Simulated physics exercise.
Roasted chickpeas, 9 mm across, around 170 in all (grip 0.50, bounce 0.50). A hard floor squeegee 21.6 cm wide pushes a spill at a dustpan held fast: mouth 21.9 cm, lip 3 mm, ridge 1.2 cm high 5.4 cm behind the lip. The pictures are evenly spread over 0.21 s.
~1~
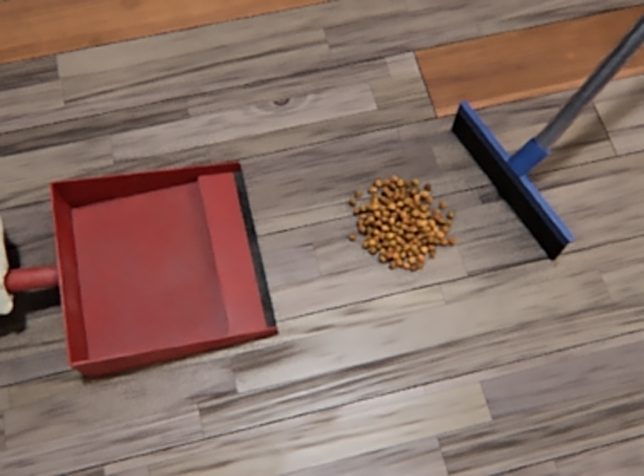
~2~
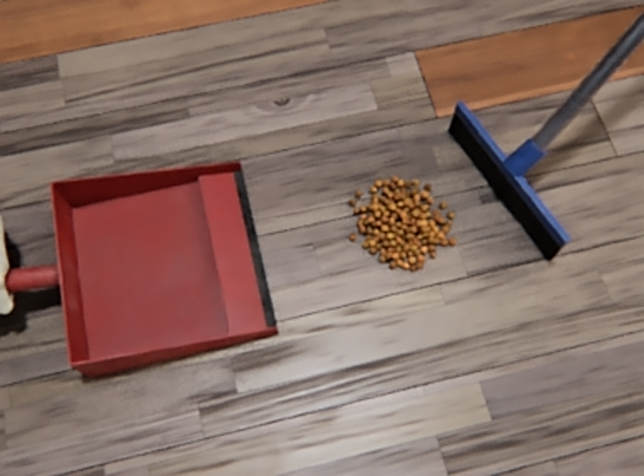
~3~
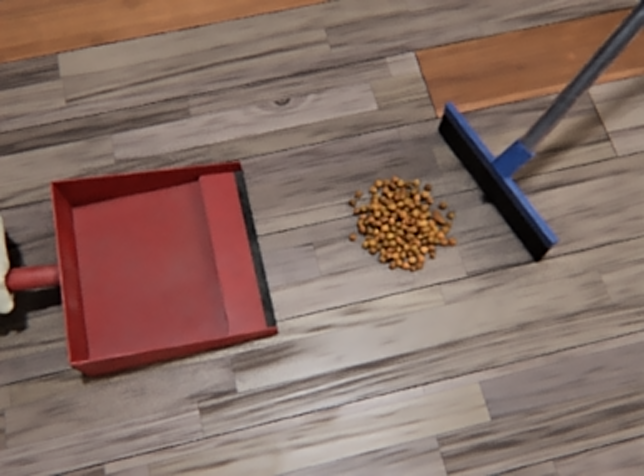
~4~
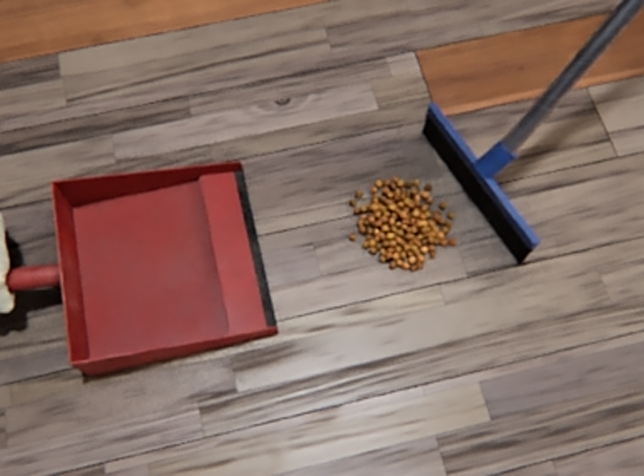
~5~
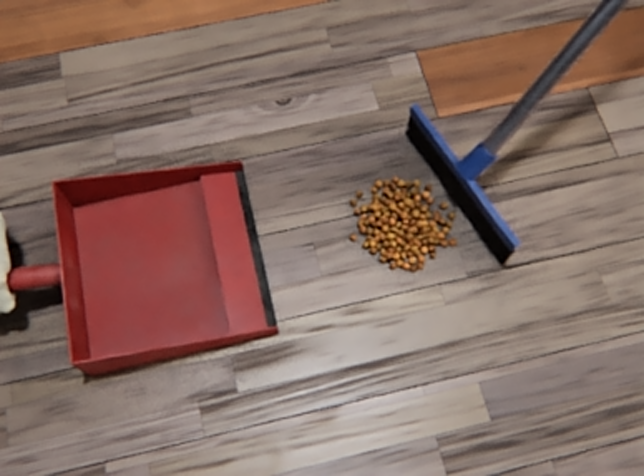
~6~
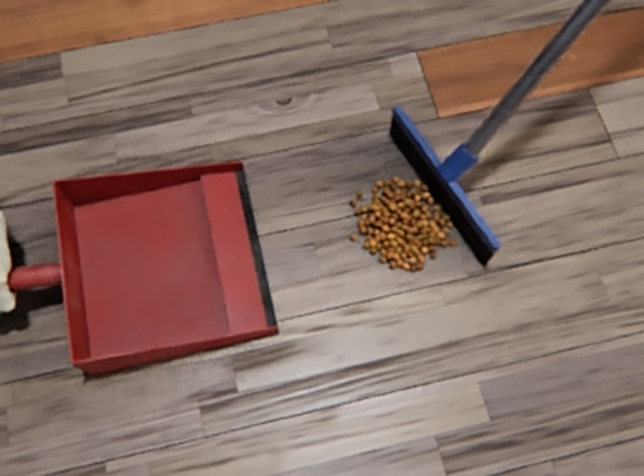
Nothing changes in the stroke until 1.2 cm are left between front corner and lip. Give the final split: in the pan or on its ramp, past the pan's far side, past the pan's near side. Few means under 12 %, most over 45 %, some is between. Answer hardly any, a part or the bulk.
In the pan or on its ramp: Hardly any; past the pan's far side: Hardly any; past the pan's near side: Hardly any.
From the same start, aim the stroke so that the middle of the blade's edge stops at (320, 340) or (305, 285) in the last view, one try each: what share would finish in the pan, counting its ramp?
About 25 and 25 per cent.
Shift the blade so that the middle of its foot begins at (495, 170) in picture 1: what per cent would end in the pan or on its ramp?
About 0 per cent.
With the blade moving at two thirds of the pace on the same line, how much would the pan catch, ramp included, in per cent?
It would be near 0 per cent.
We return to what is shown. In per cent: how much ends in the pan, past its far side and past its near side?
Pan 0; far side 0; near side 5.
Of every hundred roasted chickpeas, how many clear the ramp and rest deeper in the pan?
About 0 per cent.
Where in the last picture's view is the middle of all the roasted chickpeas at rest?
Around (286, 252).
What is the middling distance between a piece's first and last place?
About 14 cm.
Then, 0.18 s after the last picture, middle of the blade 14 cm from the lip; 0 % over the lip, far side 0 %, near side 0 %.
Then, 0.30 s after the last picture, middle of the blade 7 cm from the lip; 0 % over the lip, far side 0 %, near side 0 %.
Then, 0.55 s after the last picture, middle of the blade 4 cm from the lip; 5 % over the lip, far side 0 %, near side 5 %.
In the end, pan 0 %, far side 0 %, near side 5 %, in front of the lip or behind the blade 95 %.
